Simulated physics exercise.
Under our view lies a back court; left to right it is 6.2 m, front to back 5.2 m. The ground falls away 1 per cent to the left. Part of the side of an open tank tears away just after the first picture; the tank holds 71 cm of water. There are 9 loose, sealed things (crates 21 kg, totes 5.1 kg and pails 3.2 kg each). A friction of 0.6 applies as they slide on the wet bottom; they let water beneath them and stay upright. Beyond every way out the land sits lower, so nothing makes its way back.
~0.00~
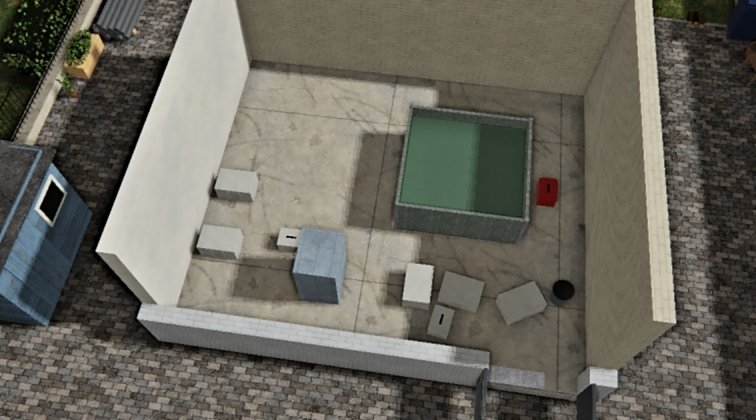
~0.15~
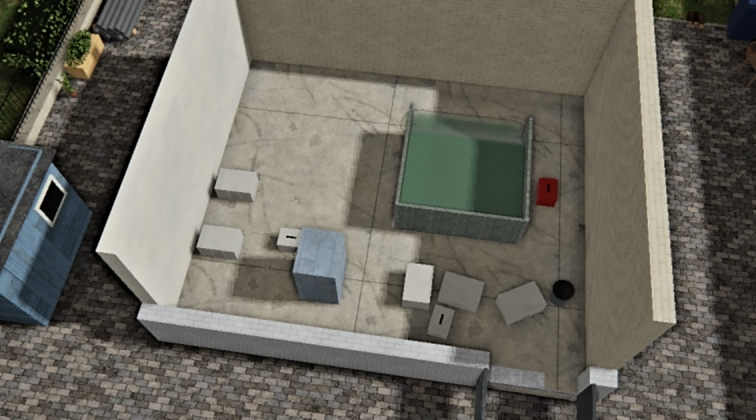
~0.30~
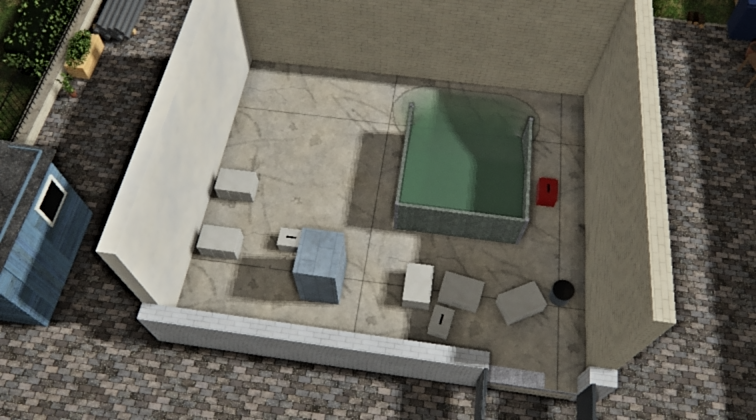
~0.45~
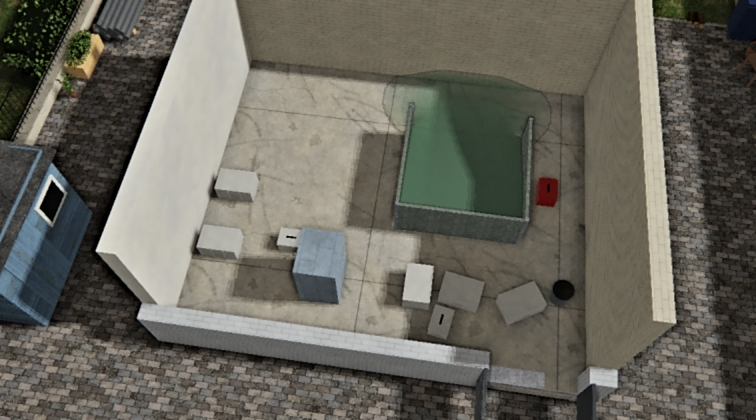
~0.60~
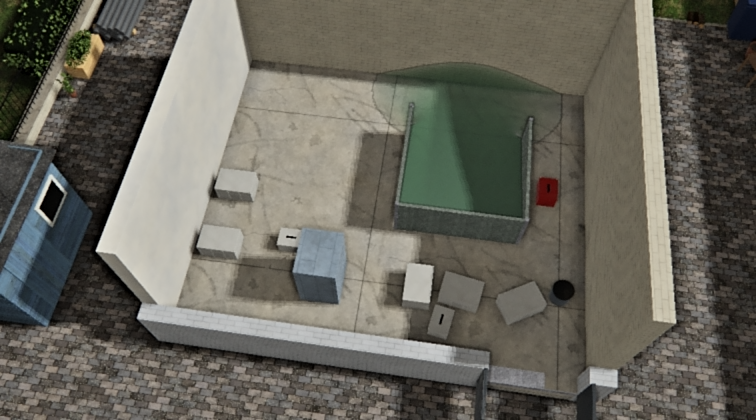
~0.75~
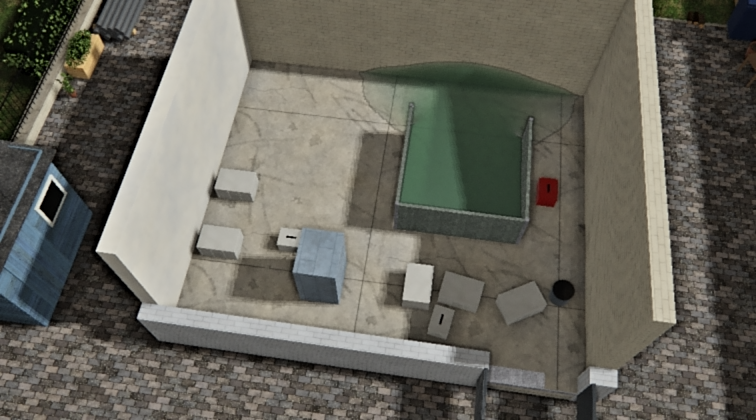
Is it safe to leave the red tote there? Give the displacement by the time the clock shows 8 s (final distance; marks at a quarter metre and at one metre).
It is swept a long way.
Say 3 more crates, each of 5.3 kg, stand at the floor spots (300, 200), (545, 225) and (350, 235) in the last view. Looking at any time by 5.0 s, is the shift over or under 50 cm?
One by one: Below the mark, beyond the mark, below the mark.
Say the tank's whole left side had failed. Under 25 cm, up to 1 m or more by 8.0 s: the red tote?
Had it gone that way, the red tote would drift slightly.
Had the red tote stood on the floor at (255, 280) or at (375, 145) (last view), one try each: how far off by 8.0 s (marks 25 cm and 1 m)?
Outcomes in order: It is taken a long way; it sits still.
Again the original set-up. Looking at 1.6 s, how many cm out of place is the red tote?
About 0 cm out of place.
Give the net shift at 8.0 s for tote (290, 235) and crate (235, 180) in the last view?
150 cm and 250 cm, respectively.
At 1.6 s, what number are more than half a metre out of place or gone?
By that point, 0.
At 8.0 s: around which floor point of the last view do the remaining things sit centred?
Averaged position, last view: Near pixel (391, 299).
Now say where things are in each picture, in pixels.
In the first picture, the red tote at (549, 189) rests on the ground; water covers 3.4 m2; 0 of 9 have shifted.
In the second picture, the red tote at (549, 189), on the bottom; 4.5 m2 under water; 0 of 9 have shifted.
In the third picture, the red tote at (549, 189) rests on the ground; 6.0 m2 under water; 0 of 9 have shifted.
In the fourth picture, the red tote at (549, 189), on the bottom; 6.9 m2 under water; 0 of 9 have shifted.
In the fifth picture, the red tote at (549, 189) rests on the ground; water covers 7.3 m2; 0 of 9 have shifted.
In the sixth picture, the red tote at (549, 189), on the bottom; 7.6 m2 under water; 0 of 9 have shifted.
After 1.6 s the red tote is near (549, 189), 0.0 m from its start, aground; 0 of 9 are out; 0 afloat.
After 3.6 s the red tote is near (548, 364), 2.9 m from its start, afloat; 1 of 9 are out; 1 afloat.
After 5.6 s the red tote has gone out; 2 of 9 are out; 1 afloat.
After 8.0 s the red tote has gone out; 2 of 9 are out; 3 afloat.
